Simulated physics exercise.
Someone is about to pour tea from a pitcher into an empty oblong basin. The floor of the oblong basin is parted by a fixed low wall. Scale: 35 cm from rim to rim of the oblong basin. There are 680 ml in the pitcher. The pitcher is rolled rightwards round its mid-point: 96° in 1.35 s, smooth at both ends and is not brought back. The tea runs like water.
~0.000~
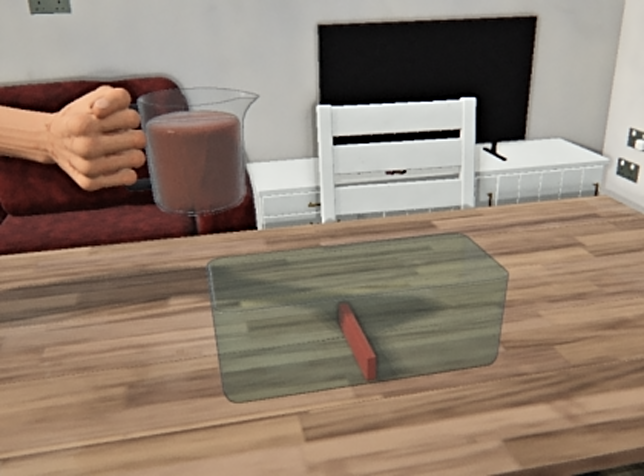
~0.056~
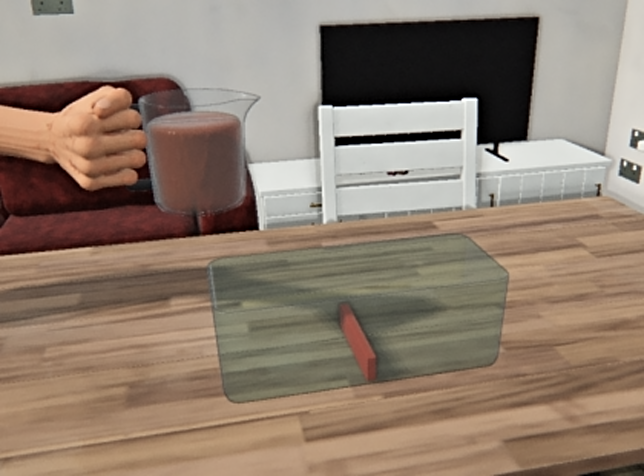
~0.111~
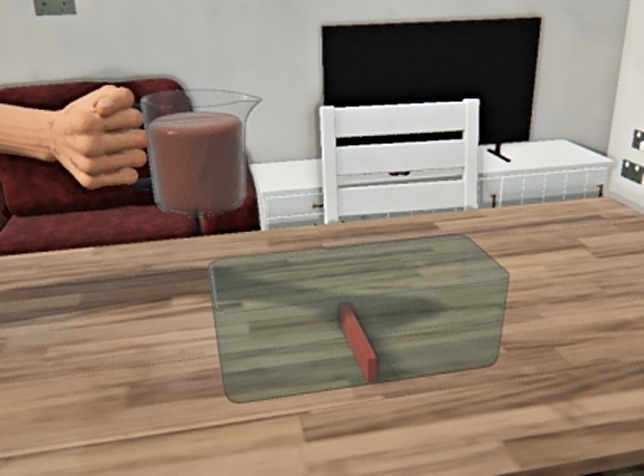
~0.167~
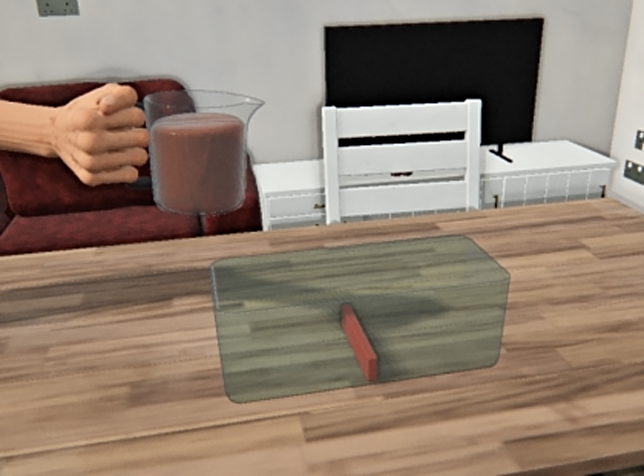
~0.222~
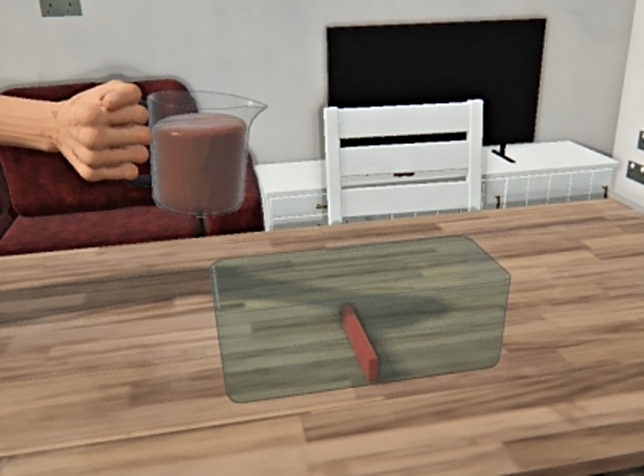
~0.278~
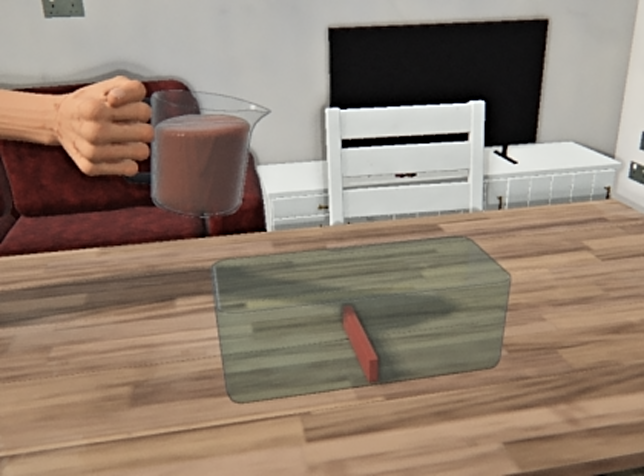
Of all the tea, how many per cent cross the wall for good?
The far part has some 10 per cent.
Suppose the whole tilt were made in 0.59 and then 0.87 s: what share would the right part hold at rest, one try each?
First 10, then 10 per cent.
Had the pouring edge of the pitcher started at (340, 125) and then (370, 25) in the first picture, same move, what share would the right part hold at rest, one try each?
In turn about 95 and 80 per cent.
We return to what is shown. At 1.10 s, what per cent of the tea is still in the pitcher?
Some 38 per cent.
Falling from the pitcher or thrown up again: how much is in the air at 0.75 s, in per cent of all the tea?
Some 12 per cent.
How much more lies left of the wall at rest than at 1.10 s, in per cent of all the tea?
Some 50 per cent.
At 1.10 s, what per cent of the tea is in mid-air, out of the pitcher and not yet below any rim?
About 22 per cent.
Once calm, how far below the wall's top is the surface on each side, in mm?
Some 8 mm on the left and 30 mm on the right.
By 0.75 s the tilt is 56° and 87 per cent is still to pour, 1 is left of the wall and 0 right of it.
By 1.10 s the tilt is 88° and 38 per cent is still to pour, 37 is left of the wall and 3 right of it.
By 1.46 s the tilt is 96° and 7 per cent is still to pour, 80 is left of the wall and 5 right of it.
By 1.85 s the tilt is 96° and 1 per cent is still to pour, 86 is left of the wall and 10 right of it.
At rest 87 per cent lies left of the wall, 10 right of it and 3 outside.
